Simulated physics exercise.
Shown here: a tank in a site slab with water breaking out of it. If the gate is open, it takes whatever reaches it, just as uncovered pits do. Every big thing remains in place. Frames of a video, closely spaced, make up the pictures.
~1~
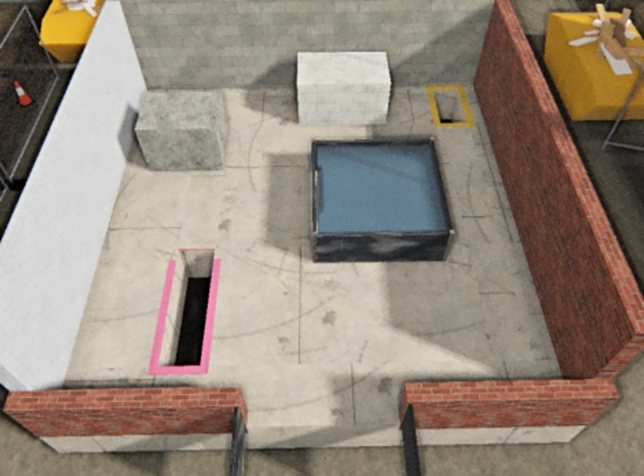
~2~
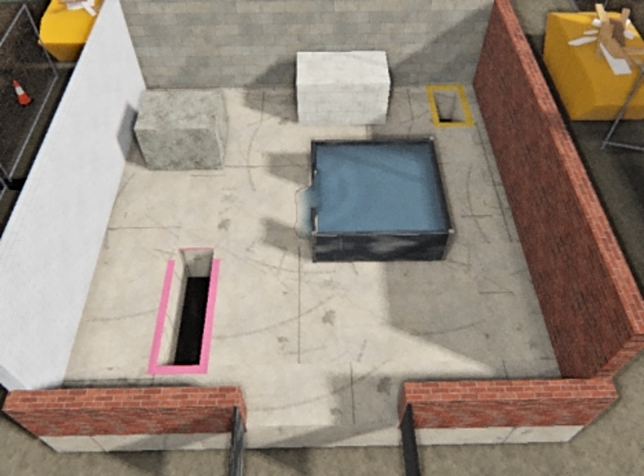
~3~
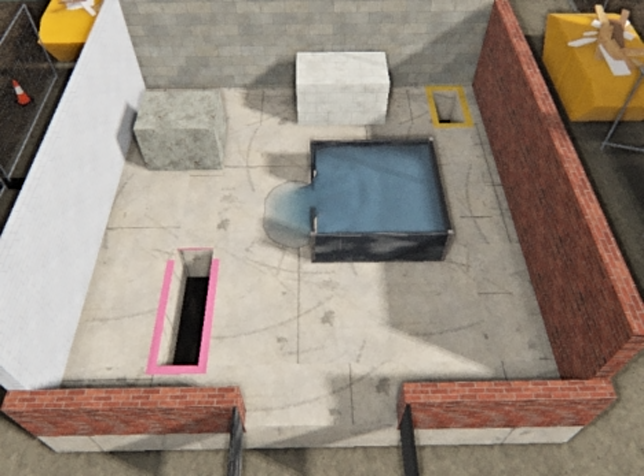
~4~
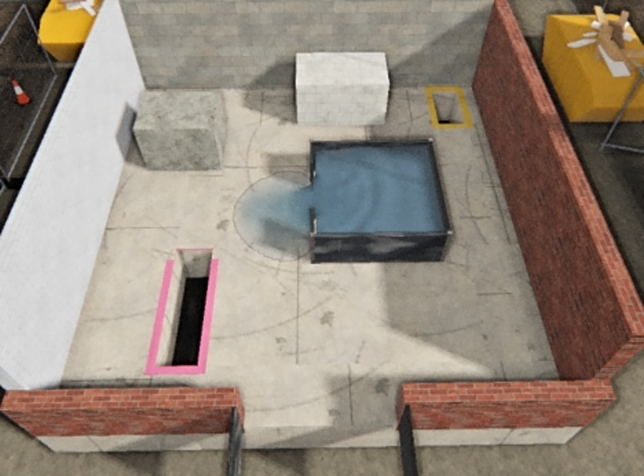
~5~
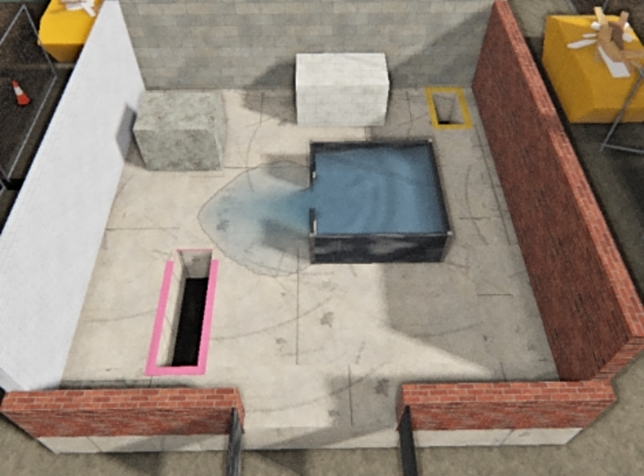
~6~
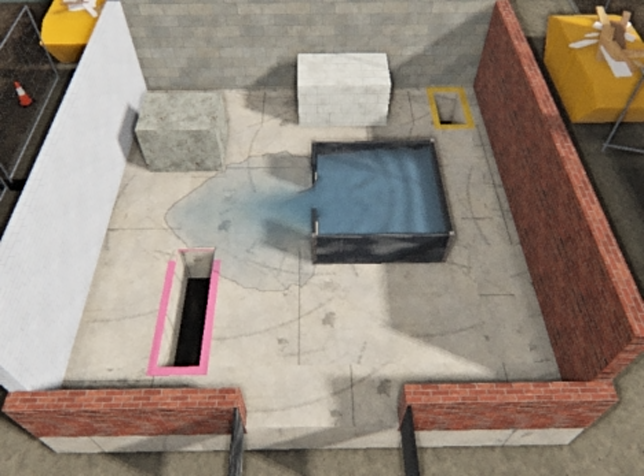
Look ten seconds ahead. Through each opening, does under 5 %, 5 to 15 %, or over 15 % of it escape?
In the end the gate ends up with a tiny portion - beneath five per cent. The pink pit ends up with a large portion - topping fifteen per cent. The yellow pit ends up with a tiny portion - beneath five per cent.
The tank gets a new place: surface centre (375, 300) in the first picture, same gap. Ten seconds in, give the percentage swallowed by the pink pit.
The pink pit ends up with 60 per cent.
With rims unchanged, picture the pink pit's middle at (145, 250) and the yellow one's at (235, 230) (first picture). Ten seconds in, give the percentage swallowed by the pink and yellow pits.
Split: Pink 8 %, yellow 50 %.
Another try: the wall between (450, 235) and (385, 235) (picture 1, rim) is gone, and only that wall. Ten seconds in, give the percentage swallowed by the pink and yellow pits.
Pink about 6 %, yellow about 12 %.
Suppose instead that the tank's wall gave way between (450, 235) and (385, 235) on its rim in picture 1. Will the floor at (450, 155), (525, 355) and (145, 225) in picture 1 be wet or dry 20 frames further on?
Taking them in order, I'd say not reached, swamped and not reached.
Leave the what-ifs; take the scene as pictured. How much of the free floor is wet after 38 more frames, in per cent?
I'd estimate some 55 per cent.
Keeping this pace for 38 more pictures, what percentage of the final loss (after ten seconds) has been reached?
Approximately 60 %.
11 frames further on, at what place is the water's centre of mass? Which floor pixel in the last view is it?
It's close to (307, 209).
A moment on, water covers 20 % of the floor; the gate 0 %, the pink pit 2 %, the yellow pit 0 %.
Next, water covers 30 % of the floor; the gate 0 %, the pink pit 7 %, the yellow pit 0 %.
Then, water covers 40 % of the floor; the gate 0 %, the pink pit 12 %, the yellow pit 0 %.
Later, water covers 55 % of the floor; the gate 0 %, the pink pit 20 %, the yellow pit 0 %.
In the end, water covers 85 % of the floor; the gate 1 %, the pink pit 32 %, the yellow pit 1 %.
